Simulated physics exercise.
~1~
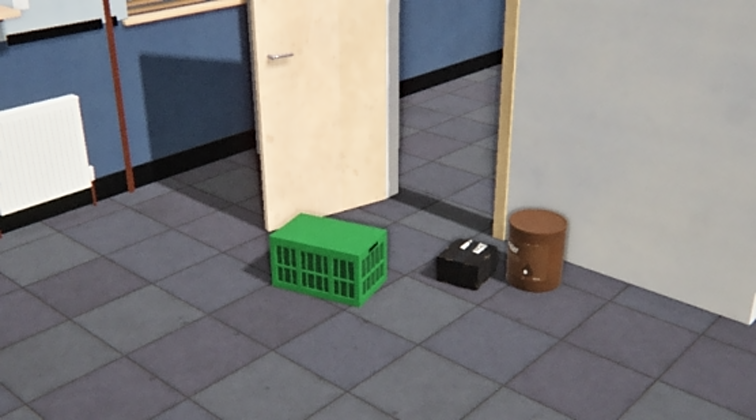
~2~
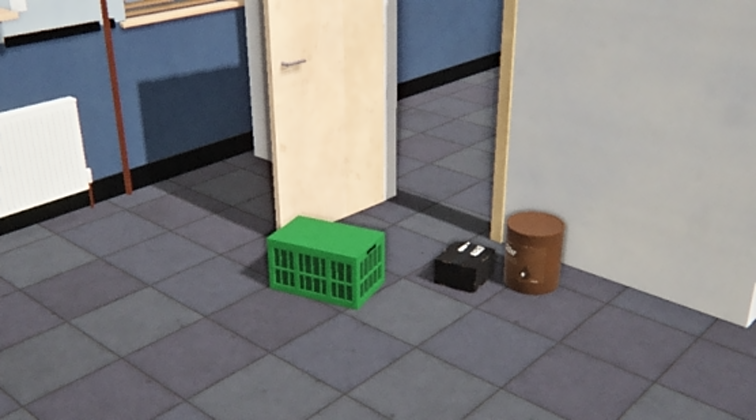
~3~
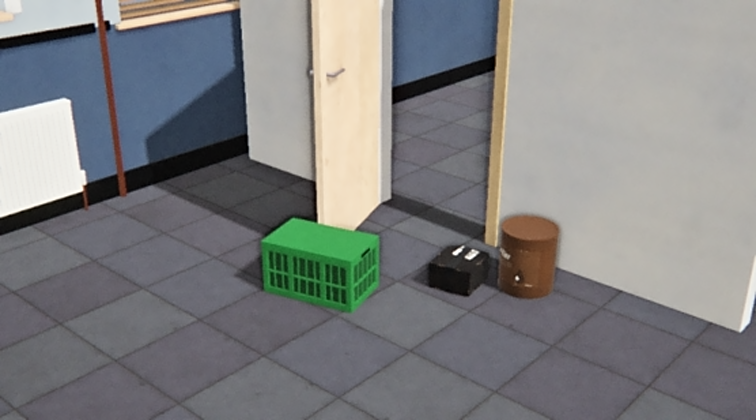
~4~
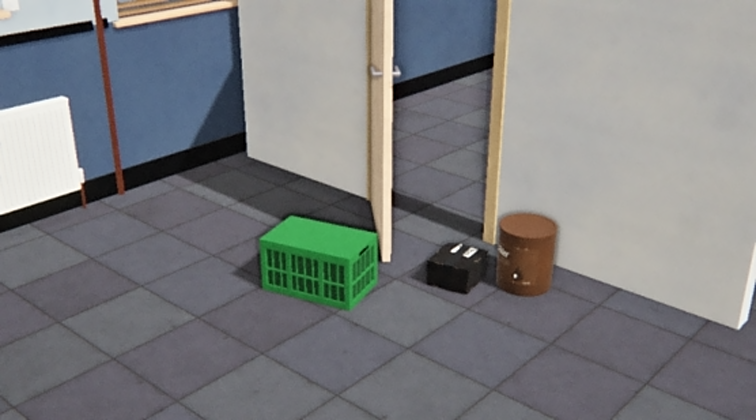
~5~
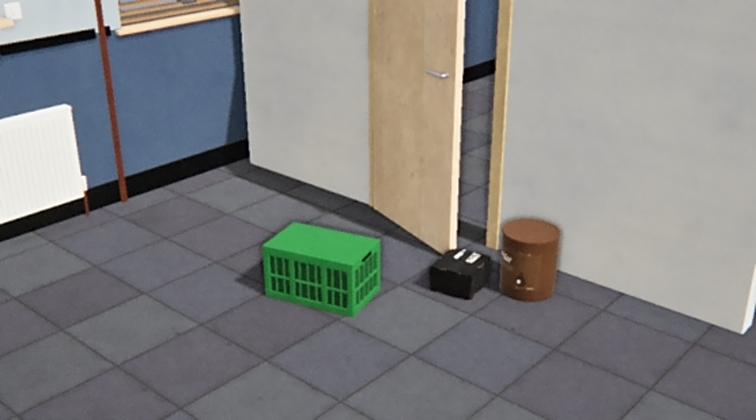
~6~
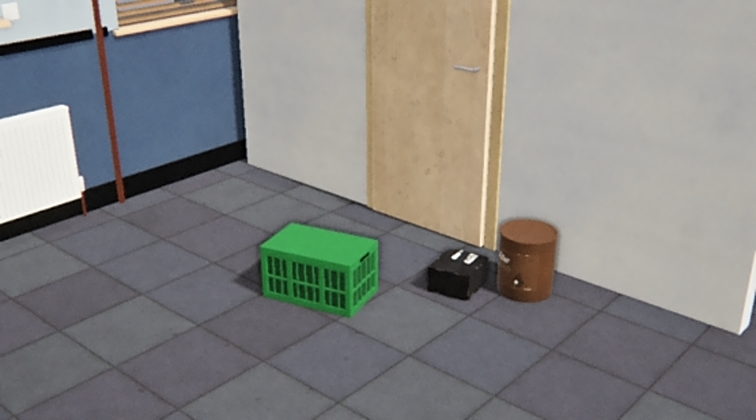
In a blue and grey room, an open door swinging shut past a green crate, black box and brown barrel, all staying put.
